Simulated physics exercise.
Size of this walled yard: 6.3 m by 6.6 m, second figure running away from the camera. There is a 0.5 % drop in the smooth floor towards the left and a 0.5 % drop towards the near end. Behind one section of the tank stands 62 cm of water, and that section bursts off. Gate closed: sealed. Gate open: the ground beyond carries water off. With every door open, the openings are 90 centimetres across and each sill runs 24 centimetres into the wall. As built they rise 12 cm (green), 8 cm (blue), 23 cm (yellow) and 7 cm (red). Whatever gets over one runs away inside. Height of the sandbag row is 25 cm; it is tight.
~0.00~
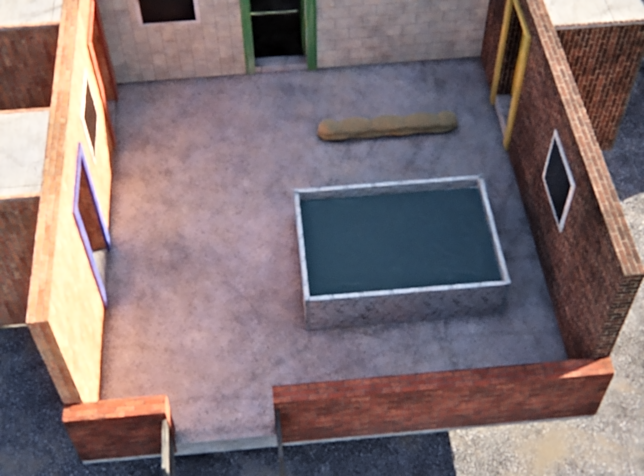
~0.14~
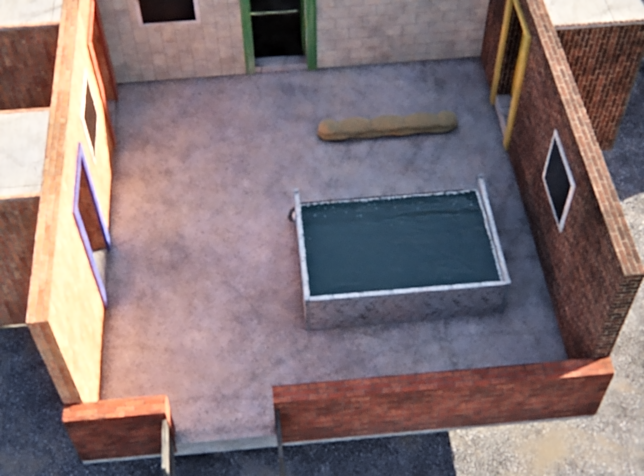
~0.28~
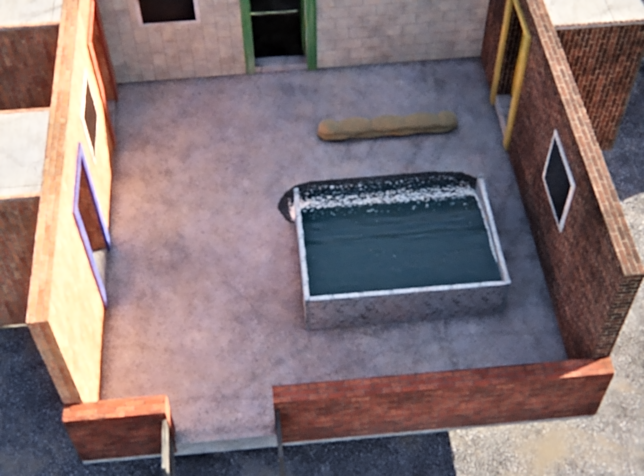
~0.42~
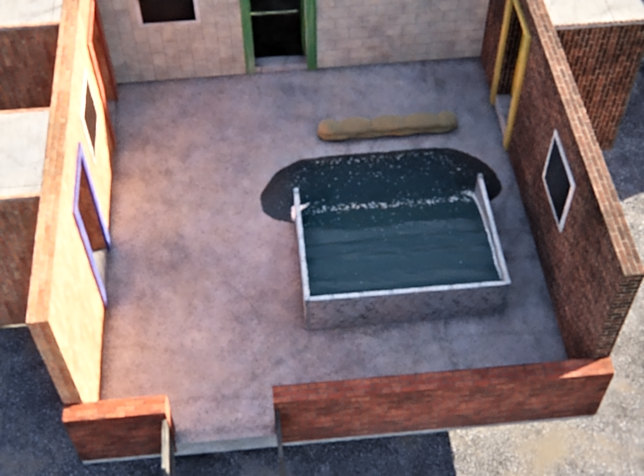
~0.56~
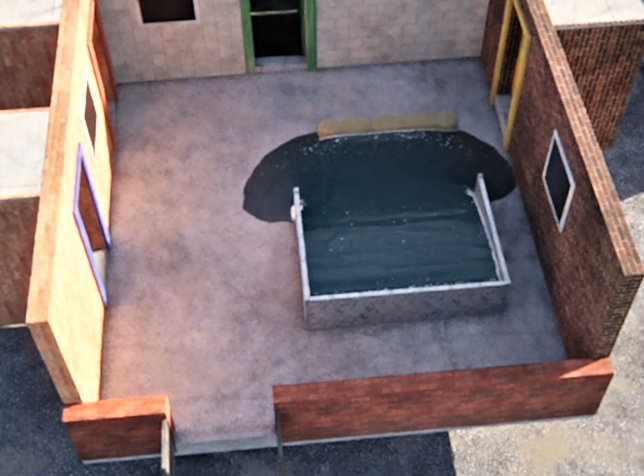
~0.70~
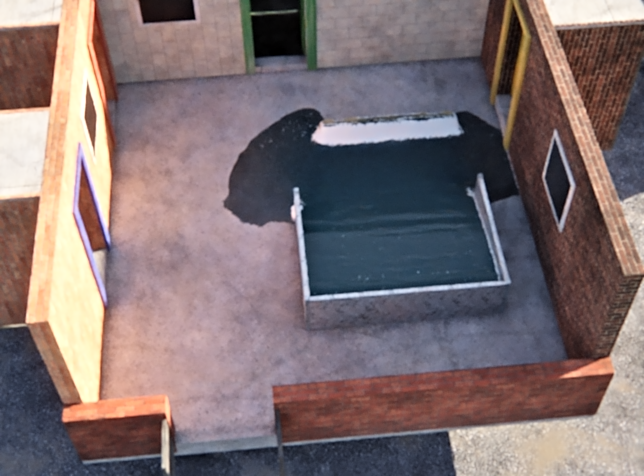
Dark water poured out of the far side of a rectangular tank in a brick-walled yard, spreading wide across the floor on both sides until it reached and washed around the long sandbag row.
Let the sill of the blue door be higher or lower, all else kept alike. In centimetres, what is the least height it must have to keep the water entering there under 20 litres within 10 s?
6 cm.
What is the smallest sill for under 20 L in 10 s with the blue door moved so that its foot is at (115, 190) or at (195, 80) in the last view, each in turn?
Around 12.0 and 14.0 cm respectively.
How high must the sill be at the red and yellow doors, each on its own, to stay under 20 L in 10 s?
Close to 22 cm (red) and close to 26 cm (yellow).
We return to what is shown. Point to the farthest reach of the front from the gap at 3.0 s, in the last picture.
Around (117, 87).
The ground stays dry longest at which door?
I'd say the blue one.
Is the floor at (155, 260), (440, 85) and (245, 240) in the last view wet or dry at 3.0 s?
In order: Untouched, soaked, untouched.
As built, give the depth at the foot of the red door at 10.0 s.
9.5 cm.
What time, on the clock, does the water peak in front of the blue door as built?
6.5 s.
After 1.4 s water covers 35 % of the floor, deepest (44 cm) near (372, 145); it has not reached the blue door.
After 3.0 s water covers 50 % of the floor, deepest (33 cm) near (138, 93); it has not reached the blue door.
After 10.0 s water covers 95 % of the floor, deepest (17 cm) near (100, 421); 8 cm at the blue door, 6 litres in over its 8 cm sill.
At the blue door as built, the water arrived by 4.1 s and peaked near 11 cm at 6.4 s.
With a sill of 5.5 cm, 25 litres would have come in within the 10 s; with 6.5 cm, 16 litres. So under 20 litres takes about 6 cm.
